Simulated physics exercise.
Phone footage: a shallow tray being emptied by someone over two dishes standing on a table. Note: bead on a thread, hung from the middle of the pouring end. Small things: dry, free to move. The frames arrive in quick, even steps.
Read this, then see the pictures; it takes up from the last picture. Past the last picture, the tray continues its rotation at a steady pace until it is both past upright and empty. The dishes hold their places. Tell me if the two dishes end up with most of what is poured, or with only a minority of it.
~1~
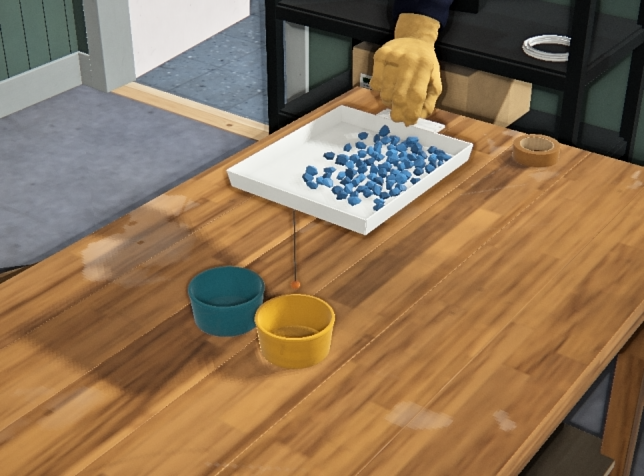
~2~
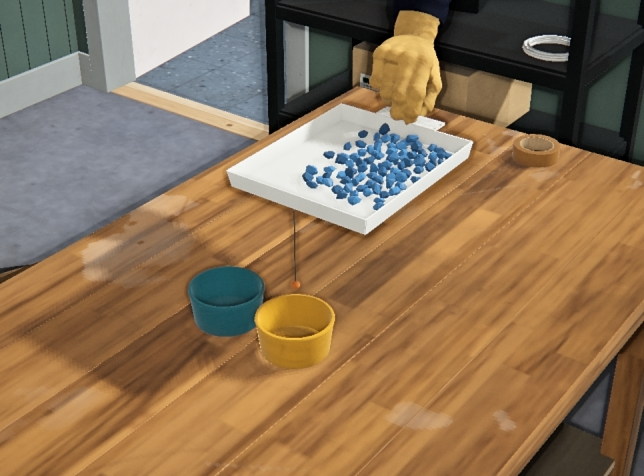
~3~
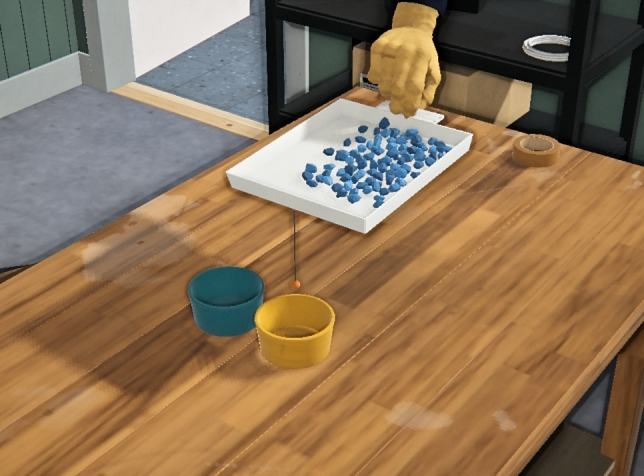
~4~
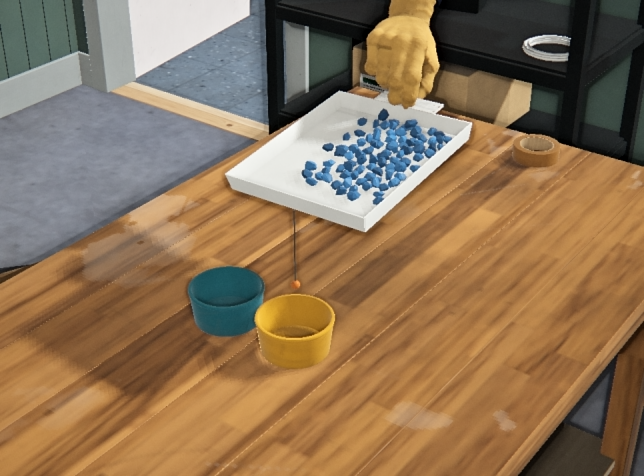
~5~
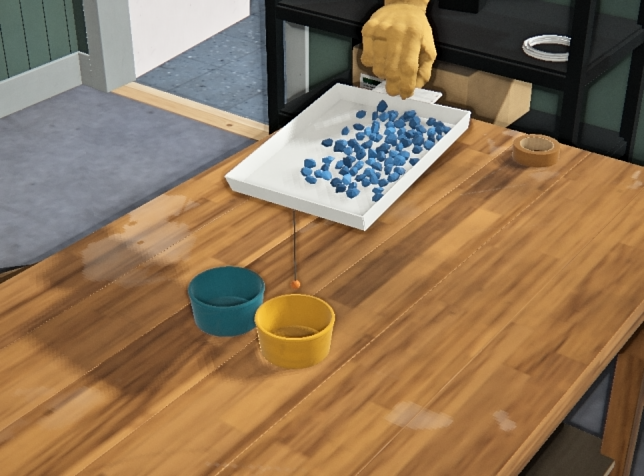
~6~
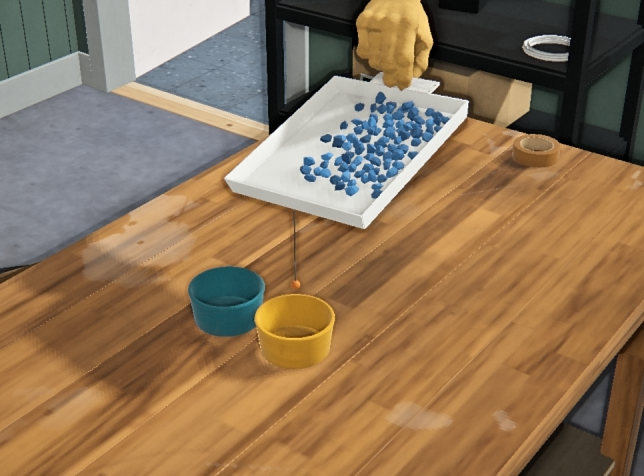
In the end the dishes save the greater share of it.
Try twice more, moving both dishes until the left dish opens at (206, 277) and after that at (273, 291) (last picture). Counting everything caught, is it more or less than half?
Past half, then shy of half.
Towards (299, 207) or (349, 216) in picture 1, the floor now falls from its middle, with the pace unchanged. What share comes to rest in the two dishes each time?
60 %, give or take, and then 10 %.
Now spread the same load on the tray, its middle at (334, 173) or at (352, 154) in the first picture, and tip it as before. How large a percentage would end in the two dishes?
About 70 %, then about 90 %.
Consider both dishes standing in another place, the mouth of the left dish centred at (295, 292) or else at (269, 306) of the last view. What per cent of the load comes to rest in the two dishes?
Trial 1 0%, trial 2 40%.
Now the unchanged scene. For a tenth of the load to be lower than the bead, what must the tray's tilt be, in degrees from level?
It has tipped about 70 degrees.
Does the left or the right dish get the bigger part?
Result: The left of the two takes it.
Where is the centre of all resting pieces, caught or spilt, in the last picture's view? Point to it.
(228, 314).
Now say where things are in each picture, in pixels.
Corners of the pouring end at (232, 170) and (365, 218), level; middle of the load at (384, 169), aquarium stones; left dish at (203, 316); right dish at (271, 348); bead on its thread at (295, 285), in the first picture.
Corners of the pouring end at (231, 170) and (365, 217), level; middle of the load at (384, 167), in the second picture.
Corners of the pouring end at (231, 171) and (365, 217), tipped barely, lowest at the left corner; middle of the load at (383, 163), in the third picture.
Corners of the pouring end at (230, 173) and (363, 215), tipped a little, lowest at the left corner; middle of the load at (383, 157), in the fourth picture.
Corners of the pouring end at (229, 175) and (362, 214), tipped a little, lowest at the left corner; middle of the load at (382, 151), in the fifth picture.
Corners of the pouring end at (229, 177) and (361, 213), tipped a little, lowest at the left corner; middle of the load at (380, 145); left dish at (203, 316); right dish at (271, 348), in the sixth picture.
Soon, tray tipped steeply; nearly all on the tray; a stray few in the air.
A while on, tray tipped right over; about two thirds on the tray; a small part in the right dish; about a quarter in the left dish; a small part outside both; a stray few in the air.
Towards the end, tray tipped past a quarter turn; about a quarter in the right dish; about two thirds in the left dish; a small part outside both.
Finally, tray tipped past a quarter turn; about a quarter in the right dish; about two thirds in the left dish; a small part outside both.
